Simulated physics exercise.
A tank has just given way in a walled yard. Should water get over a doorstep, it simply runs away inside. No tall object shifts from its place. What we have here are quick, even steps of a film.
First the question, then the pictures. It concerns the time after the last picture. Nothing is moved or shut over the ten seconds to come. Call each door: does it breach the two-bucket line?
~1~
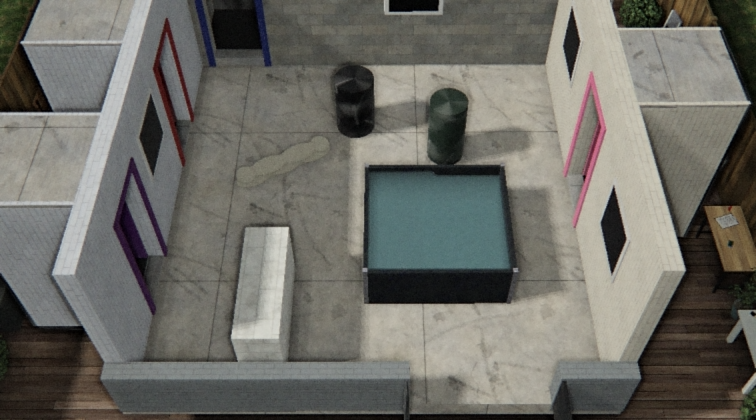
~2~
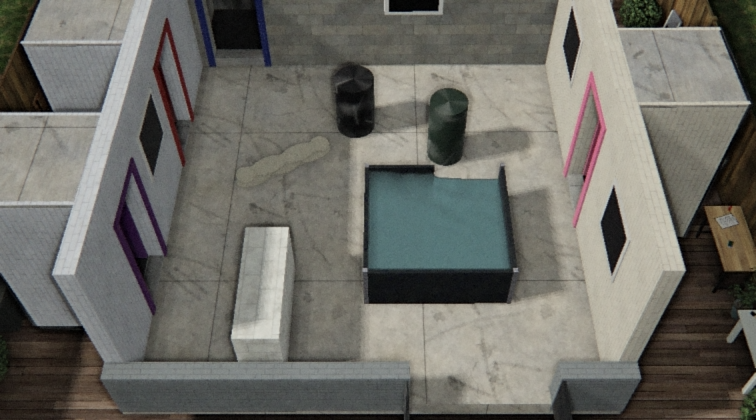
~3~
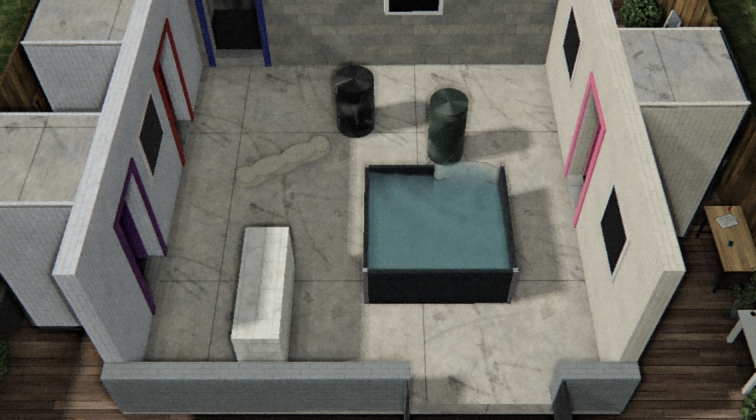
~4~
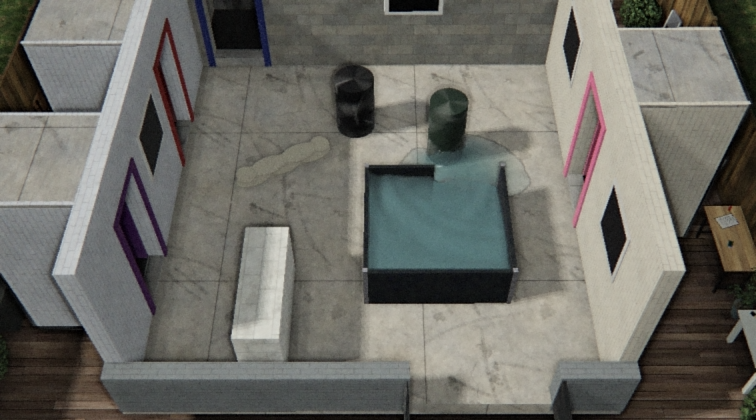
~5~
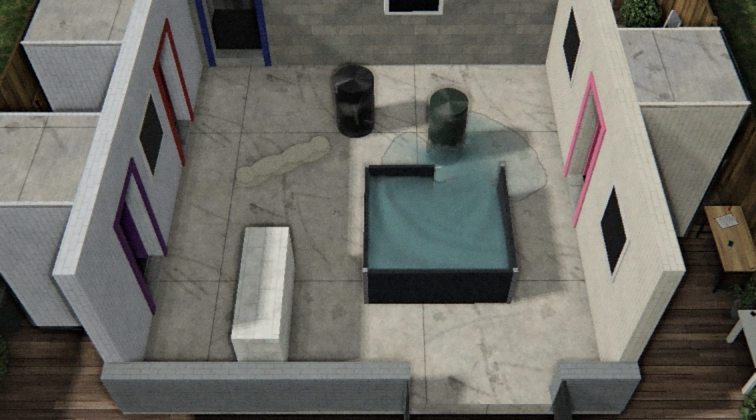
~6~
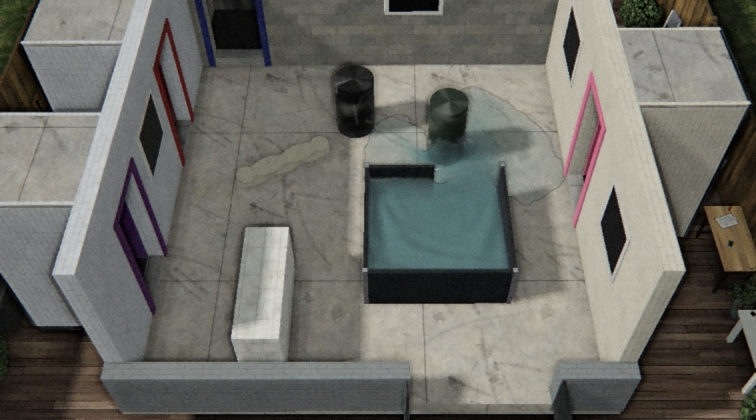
Calls: The blue door does not breach it; the pink door does not breach it; the red door breaches it; the purple door breaches it.
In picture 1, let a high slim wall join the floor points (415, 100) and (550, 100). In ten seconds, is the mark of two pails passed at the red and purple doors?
Red door: Falls short; purple door: Goes past the limit.
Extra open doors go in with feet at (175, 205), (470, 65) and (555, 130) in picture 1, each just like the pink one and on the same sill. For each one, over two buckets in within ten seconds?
Log: Door one is below the limit; door two is above the limit; door three is above the limit.
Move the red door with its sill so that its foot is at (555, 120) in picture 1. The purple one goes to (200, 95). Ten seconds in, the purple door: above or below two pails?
Then: The purple door passes that mark.
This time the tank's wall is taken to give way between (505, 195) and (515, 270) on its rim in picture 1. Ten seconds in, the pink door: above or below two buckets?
Honestly, the pink door breaks the threshold.
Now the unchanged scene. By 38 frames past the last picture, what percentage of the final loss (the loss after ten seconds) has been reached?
I'd estimate close to 35 per cent.
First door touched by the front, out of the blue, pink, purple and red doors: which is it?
I'd go with the pink one.
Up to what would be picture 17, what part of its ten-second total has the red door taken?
About 0 %.
A moment on, water covers 25 % of the floor; the blue door not reached, the pink door wet at the sill, nothing in, the red door not reached, the purple door not reached.
Next, water covers 35 % of the floor; the blue door not reached, the pink door wet at the sill, nothing in, the red door not reached, the purple door not reached.
Then, water covers 50 % of the floor; the blue door wet at the sill, nothing in, the pink door wet at the sill, nothing in, the red door not reached, the purple door wet at the sill, nothing in.
Later, water covers 80 % of the floor; the blue door under two buckets in, the pink door wet at the sill, nothing in, the red door over two buckets in, the purple door under two buckets in.
In the end, water covers 95 % of the floor; the blue door under two buckets in, the pink door wet at the sill, nothing in, the red door over two buckets in, the purple door over two buckets in.
